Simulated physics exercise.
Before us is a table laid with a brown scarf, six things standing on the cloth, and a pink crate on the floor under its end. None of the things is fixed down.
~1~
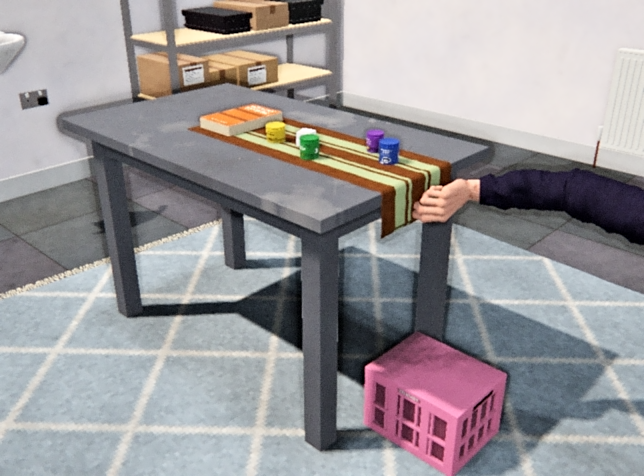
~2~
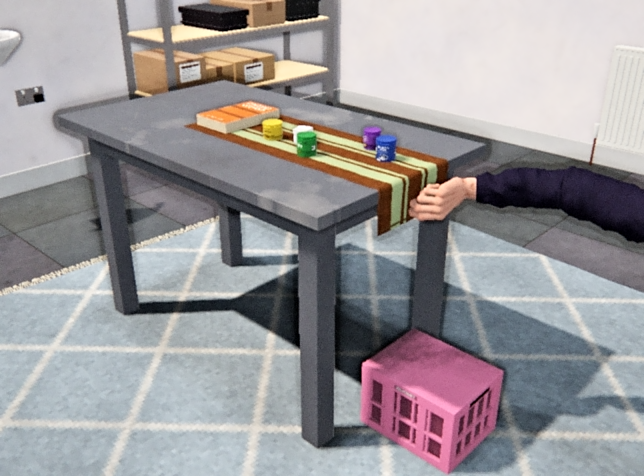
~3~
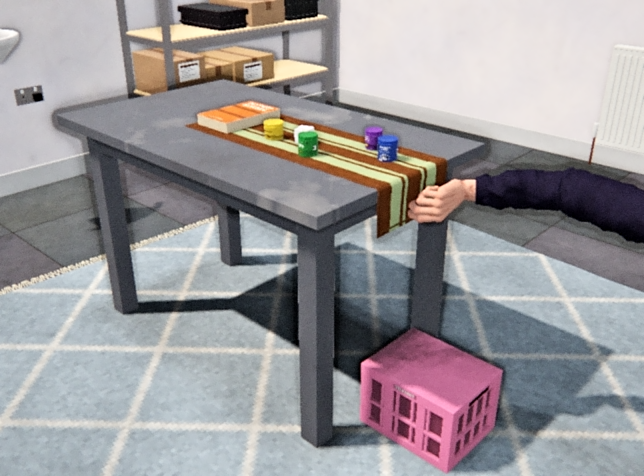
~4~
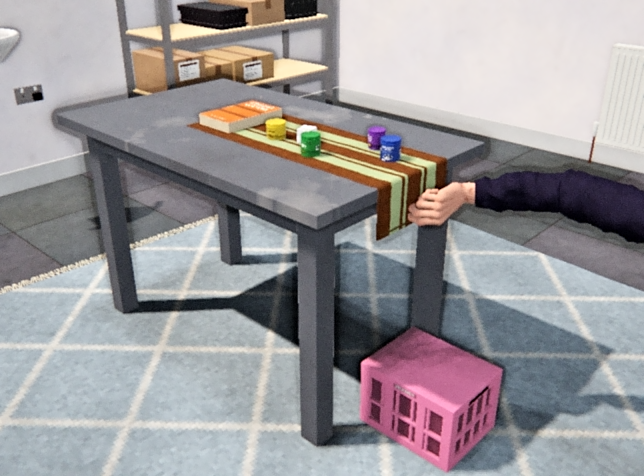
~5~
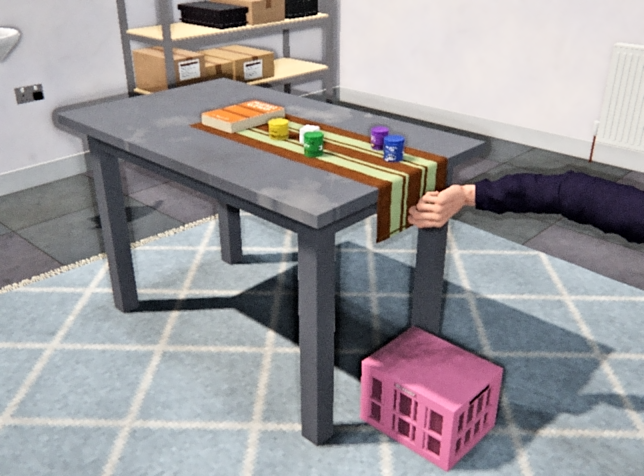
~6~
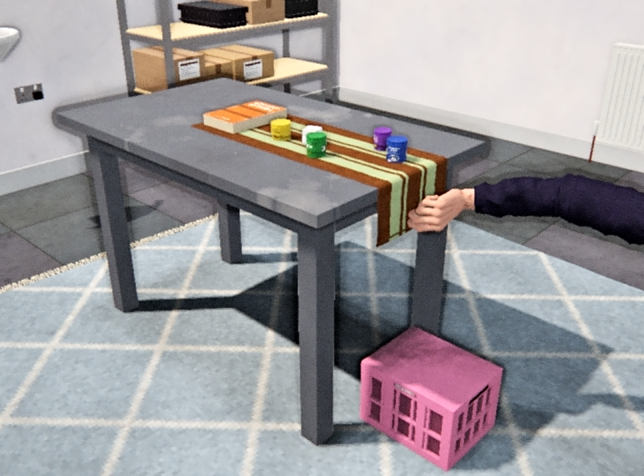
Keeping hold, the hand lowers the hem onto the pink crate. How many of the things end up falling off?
Four.
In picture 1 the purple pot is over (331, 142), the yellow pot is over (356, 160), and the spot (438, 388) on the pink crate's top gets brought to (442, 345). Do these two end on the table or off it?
Looks like the purple pot hangs in there, and the yellow pot ends up down.
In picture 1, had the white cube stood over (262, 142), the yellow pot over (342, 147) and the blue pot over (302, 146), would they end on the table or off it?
Result - the white cube stays put, the yellow pot comes off, and the blue pot comes off.
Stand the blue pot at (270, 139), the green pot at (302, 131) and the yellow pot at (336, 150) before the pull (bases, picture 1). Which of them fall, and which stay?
Here's the result: The blue pot remains in place, the green pot remains in place and the yellow pot leaves the top.
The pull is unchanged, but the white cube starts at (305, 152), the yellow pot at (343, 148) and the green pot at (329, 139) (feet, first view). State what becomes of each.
White cube: Lost. Yellow pot: Lost. Green pot: Lost.
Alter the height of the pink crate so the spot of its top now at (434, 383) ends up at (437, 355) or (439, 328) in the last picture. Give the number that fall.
We'd get 3 in the first case and 2 in the second.
Early on, hem near (409, 291); blue pot and purple pot gone.
Midway, hem near (408, 340); blue pot, purple pot, green pot and white cube gone.
Finally, hem on the crate; blue pot, purple pot, green pot and white cube gone. Over the edge go four.
